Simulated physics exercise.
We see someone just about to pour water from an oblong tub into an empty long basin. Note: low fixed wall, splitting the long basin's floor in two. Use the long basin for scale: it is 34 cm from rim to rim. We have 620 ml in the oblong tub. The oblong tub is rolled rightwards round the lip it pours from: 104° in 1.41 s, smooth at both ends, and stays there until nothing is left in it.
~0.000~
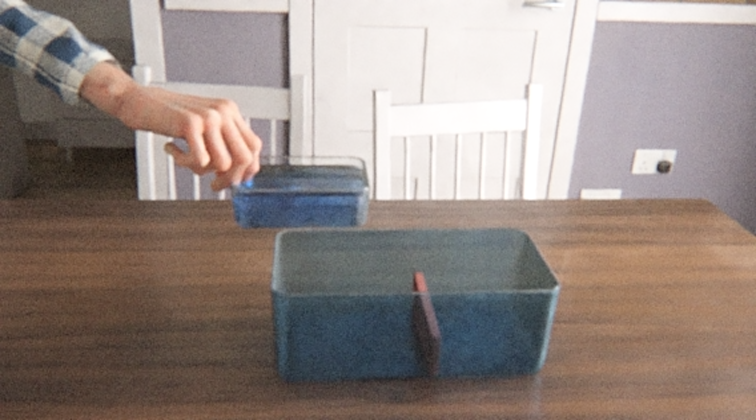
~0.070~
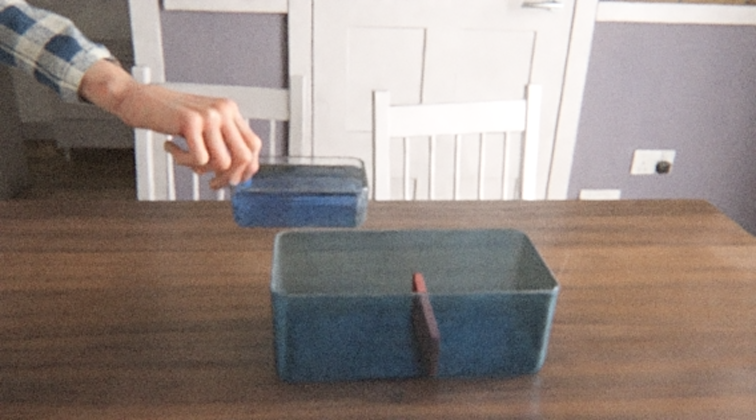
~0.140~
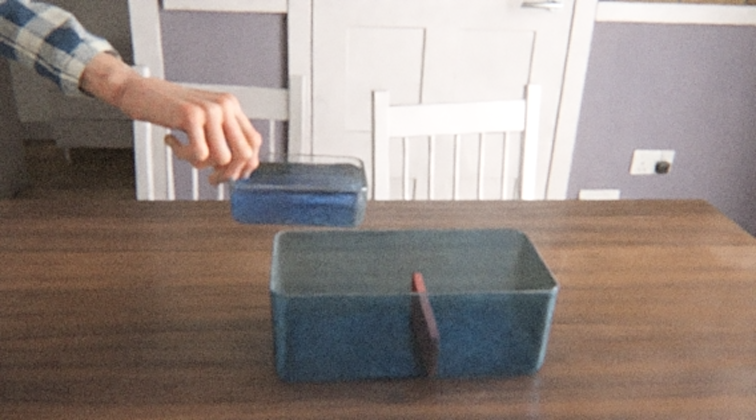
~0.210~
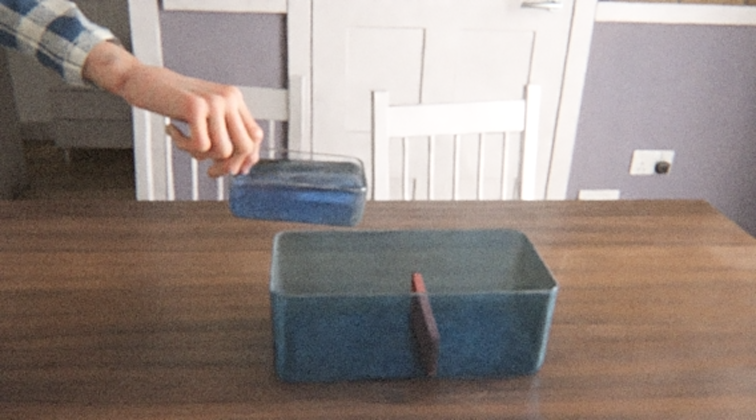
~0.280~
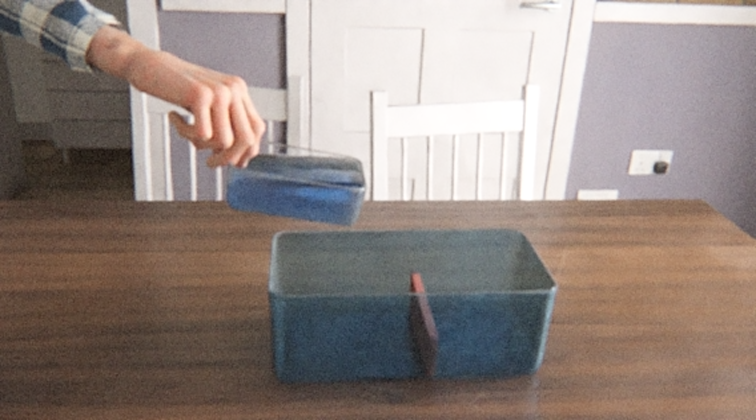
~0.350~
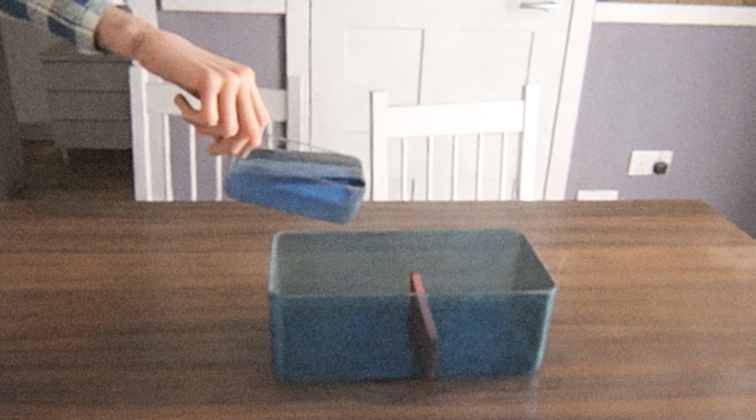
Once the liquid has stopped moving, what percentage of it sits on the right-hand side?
About 66 per cent.
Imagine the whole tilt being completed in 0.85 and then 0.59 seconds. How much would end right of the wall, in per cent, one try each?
About 75 %, then about 65 %.
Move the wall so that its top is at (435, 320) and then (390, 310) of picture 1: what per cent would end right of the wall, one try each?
Around 55 and 90 percent, in that order.
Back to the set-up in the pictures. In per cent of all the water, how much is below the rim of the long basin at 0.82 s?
About 40%.
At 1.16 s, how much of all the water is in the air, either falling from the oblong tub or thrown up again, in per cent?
About 6 percent.
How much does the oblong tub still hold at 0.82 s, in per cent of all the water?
Near 20 in a hundred.
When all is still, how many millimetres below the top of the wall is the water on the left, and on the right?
Near 50 mm for the left and near 38 mm for the right.
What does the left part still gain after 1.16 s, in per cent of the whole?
I'd put it at some 8 percent.
Then, 0.82 s in, the tilt is 65° and 20 per cent is still to pour, 14 is left of the wall and 26 right of it.
Then, 1.16 s in, the tilt is 96° and 4 per cent is still to pour, 24 is left of the wall and 66 right of it.
Then, 1.52 s in, the tilt is 104° and 0 per cent is still to pour, 33 is left of the wall and 66 right of it.
Then, 1.91 s in, the tilt is 104° and 0 per cent is still to pour, 33 is left of the wall and 66 right of it.
Finally, 33 per cent lies left of the wall, 66 right of it and 1 outside.
